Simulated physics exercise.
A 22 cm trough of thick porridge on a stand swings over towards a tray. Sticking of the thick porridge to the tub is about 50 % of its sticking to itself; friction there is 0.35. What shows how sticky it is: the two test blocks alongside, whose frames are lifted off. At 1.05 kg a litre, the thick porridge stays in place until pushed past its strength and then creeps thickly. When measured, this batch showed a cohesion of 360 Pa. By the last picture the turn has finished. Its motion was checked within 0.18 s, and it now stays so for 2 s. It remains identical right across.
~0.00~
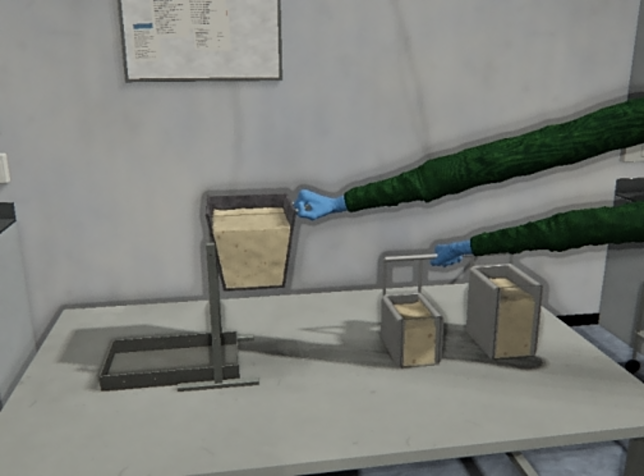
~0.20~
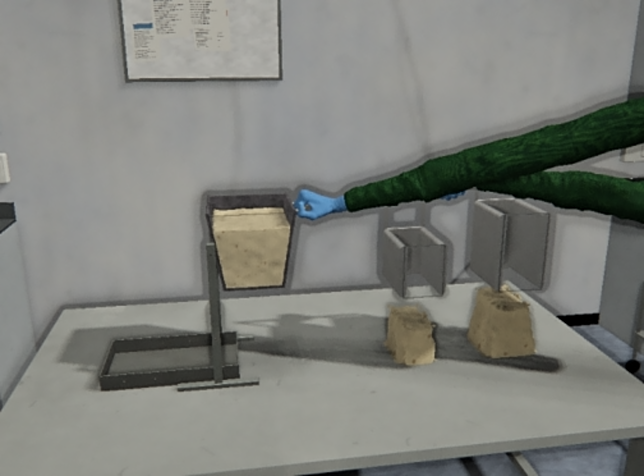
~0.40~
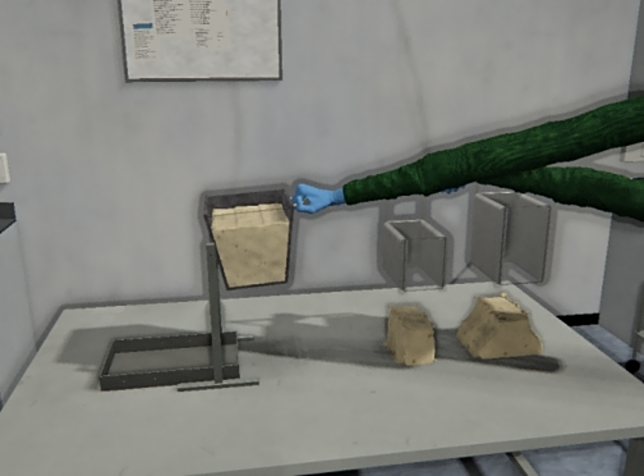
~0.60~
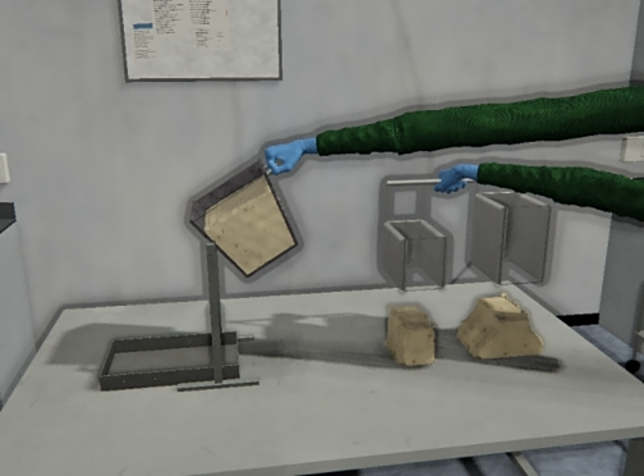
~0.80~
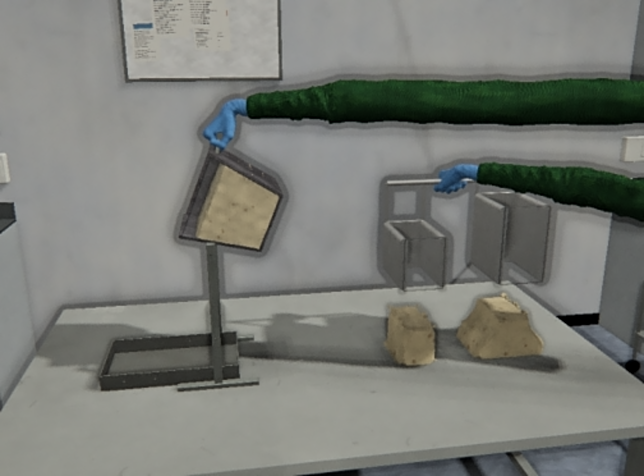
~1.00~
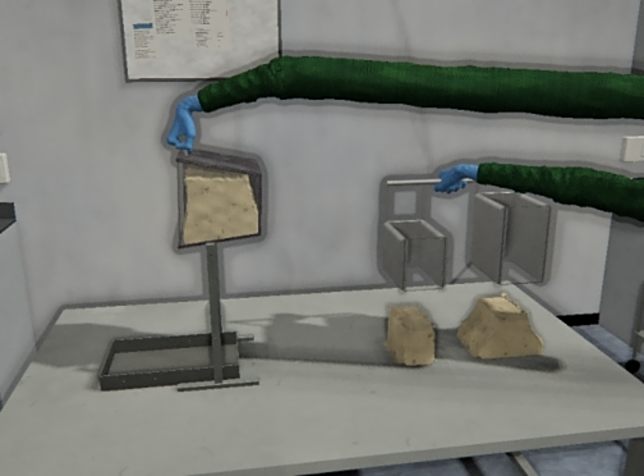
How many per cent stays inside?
51 %.
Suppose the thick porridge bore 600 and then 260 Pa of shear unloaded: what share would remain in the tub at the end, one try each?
100 in a hundred, followed by 40 in a hundred.
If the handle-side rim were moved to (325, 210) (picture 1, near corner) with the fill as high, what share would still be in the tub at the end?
Near 30 per cent.
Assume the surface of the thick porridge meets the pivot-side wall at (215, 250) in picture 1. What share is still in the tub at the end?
About 100 %.
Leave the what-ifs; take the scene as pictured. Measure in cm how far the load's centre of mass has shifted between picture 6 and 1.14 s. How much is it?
Displacement noted: Approx. 4 cm... about that.
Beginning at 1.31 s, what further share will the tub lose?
Close to 14 % of the whole load.
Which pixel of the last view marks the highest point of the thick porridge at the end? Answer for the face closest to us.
It ends up highest close to (230, 209).
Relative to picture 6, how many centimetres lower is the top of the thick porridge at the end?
The top ends up some 9 cm below its level in the last picture.
After 1.14 s, the tub is at 87 degrees and holds 88 %.
After 1.31 s, the tub is at 87 degrees and holds 64 %.
After 1.48 s, the tub is at 87 degrees and holds 52 %.
After 1.65 s, the tub is at 87 degrees and holds 51 %.
After 3.00 s, at the end, the tub is at 87 degrees and holds 51 %.
